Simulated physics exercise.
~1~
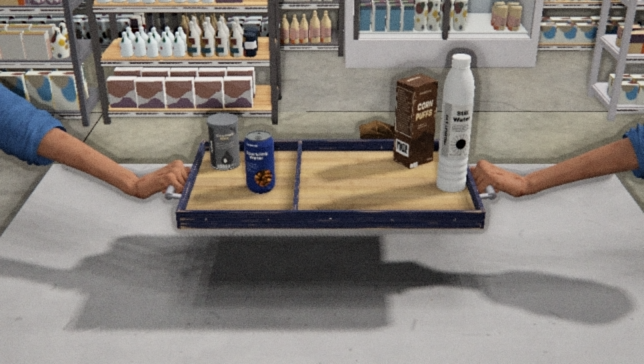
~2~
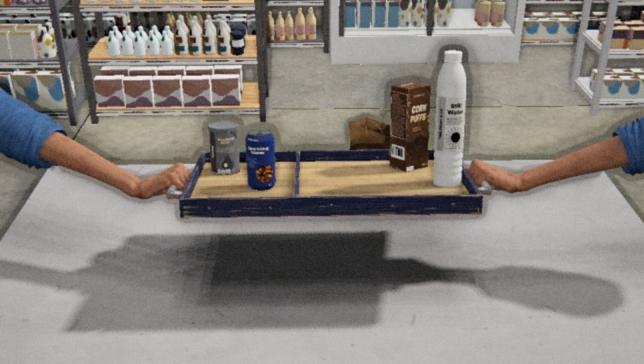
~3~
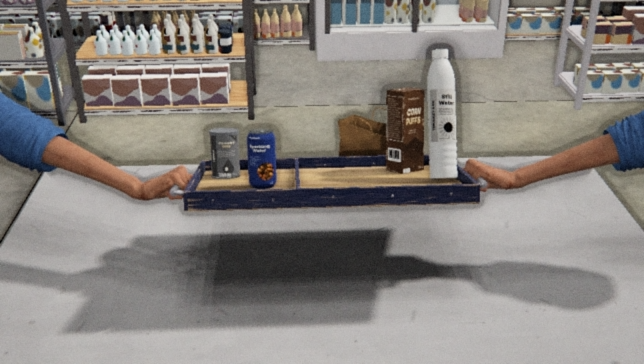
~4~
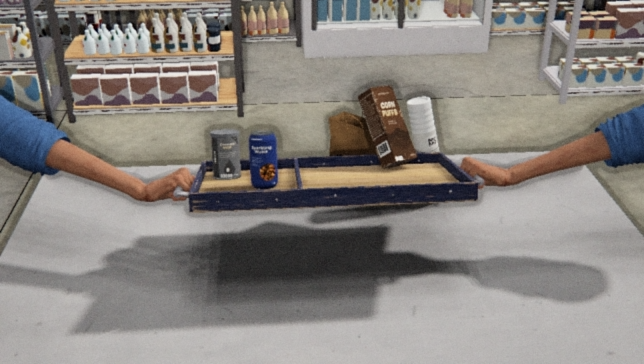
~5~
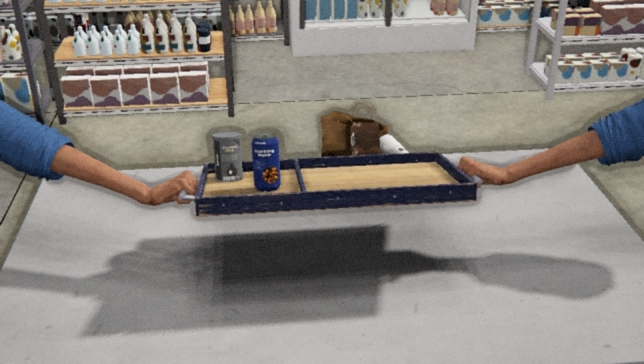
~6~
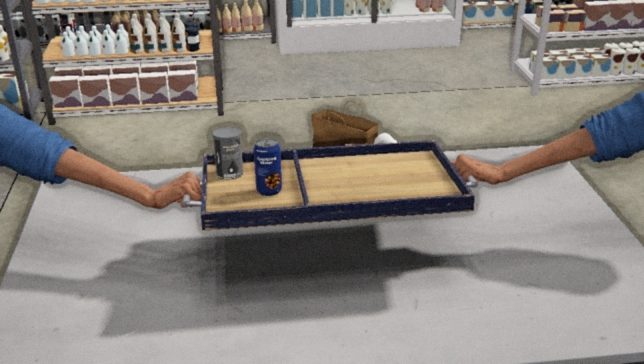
In a shop, two hands held a tray above a table and tipped its far edge down, sending the white bottle and then the brown carton toppling off the back, while the grey tin and blue can stayed standing as the tray began levelling.
